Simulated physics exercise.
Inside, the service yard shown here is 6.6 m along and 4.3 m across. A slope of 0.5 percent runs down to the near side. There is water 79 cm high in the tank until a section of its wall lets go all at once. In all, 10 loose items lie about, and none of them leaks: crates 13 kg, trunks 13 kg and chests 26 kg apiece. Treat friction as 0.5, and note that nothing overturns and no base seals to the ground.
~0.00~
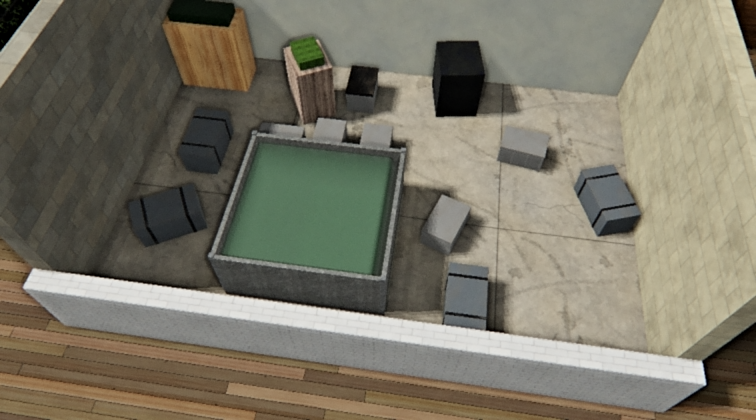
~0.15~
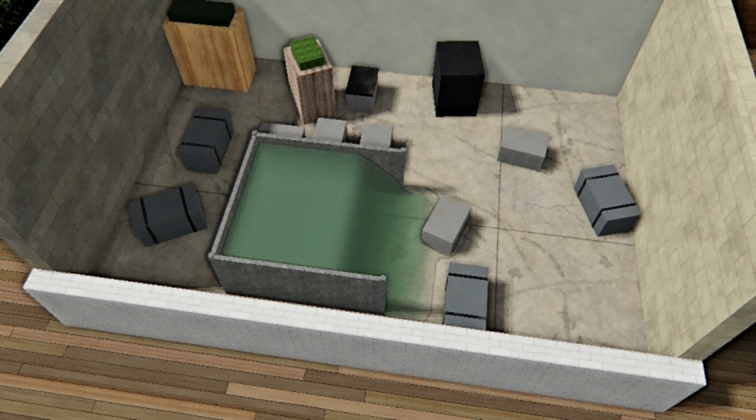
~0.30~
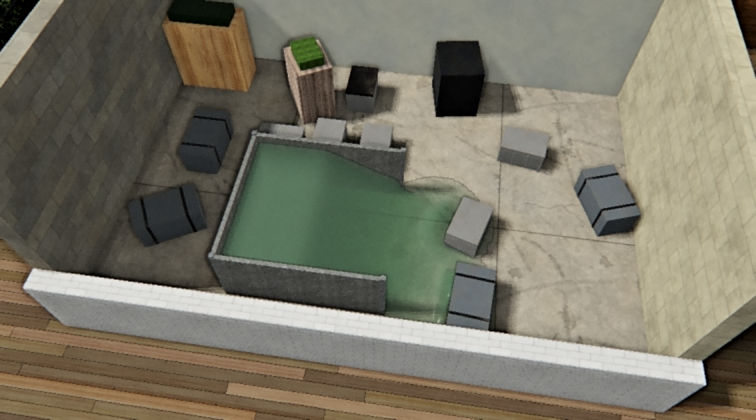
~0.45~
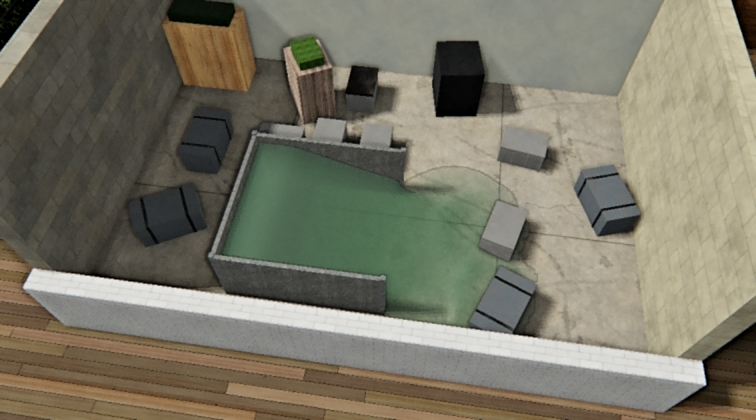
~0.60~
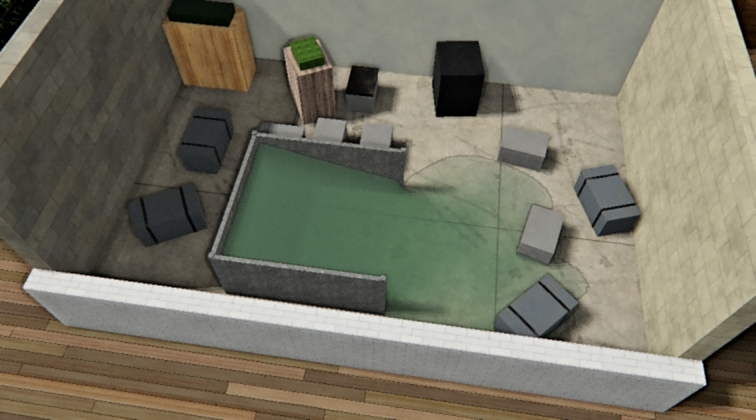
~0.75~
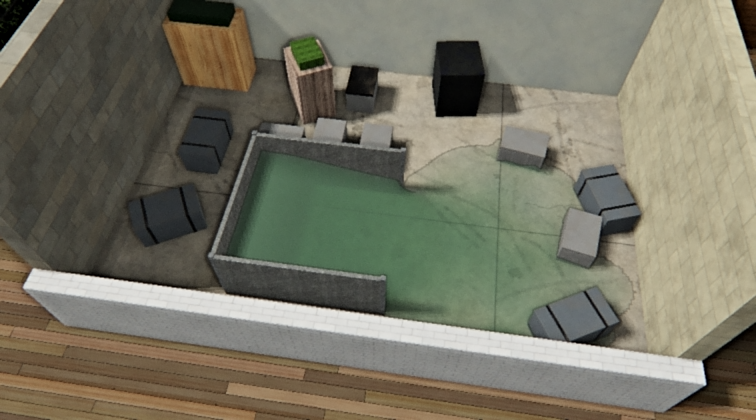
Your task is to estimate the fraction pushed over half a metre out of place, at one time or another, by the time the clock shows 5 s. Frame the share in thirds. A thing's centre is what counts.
That comes to from one to two thirds.
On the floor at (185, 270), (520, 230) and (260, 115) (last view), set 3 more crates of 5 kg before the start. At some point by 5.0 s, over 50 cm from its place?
Outcome: Stays within first, breaks the threshold next, stays within last.
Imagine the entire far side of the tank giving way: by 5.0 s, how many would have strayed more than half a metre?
In that case the number is 8.
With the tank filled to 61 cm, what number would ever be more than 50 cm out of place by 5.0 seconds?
With that change, 4 of them.
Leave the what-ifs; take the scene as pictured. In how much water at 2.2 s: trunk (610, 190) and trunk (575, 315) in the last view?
Some 28 cm at the first, some 41 cm at the second.
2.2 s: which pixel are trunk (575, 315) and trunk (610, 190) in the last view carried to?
Roughly (618, 255), then roughly (625, 128).
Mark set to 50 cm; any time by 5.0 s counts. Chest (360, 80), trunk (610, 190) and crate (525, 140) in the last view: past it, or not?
Result, in order: Undershooting / overshooting / overshooting.
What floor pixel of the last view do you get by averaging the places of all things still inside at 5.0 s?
Roughly at (375, 154).
After 1.1 s 2 of 10 are over 50 cm from their spots; 2 afloat.
After 2.2 s 4 of 10 are over 50 cm from their spots; 4 afloat.
After 3.5 s 4 of 10 are over 50 cm from their spots; 4 afloat.
After 5.0 s 4 of 10 are over 50 cm from their spots, and 4 have been at some point; 4 afloat.
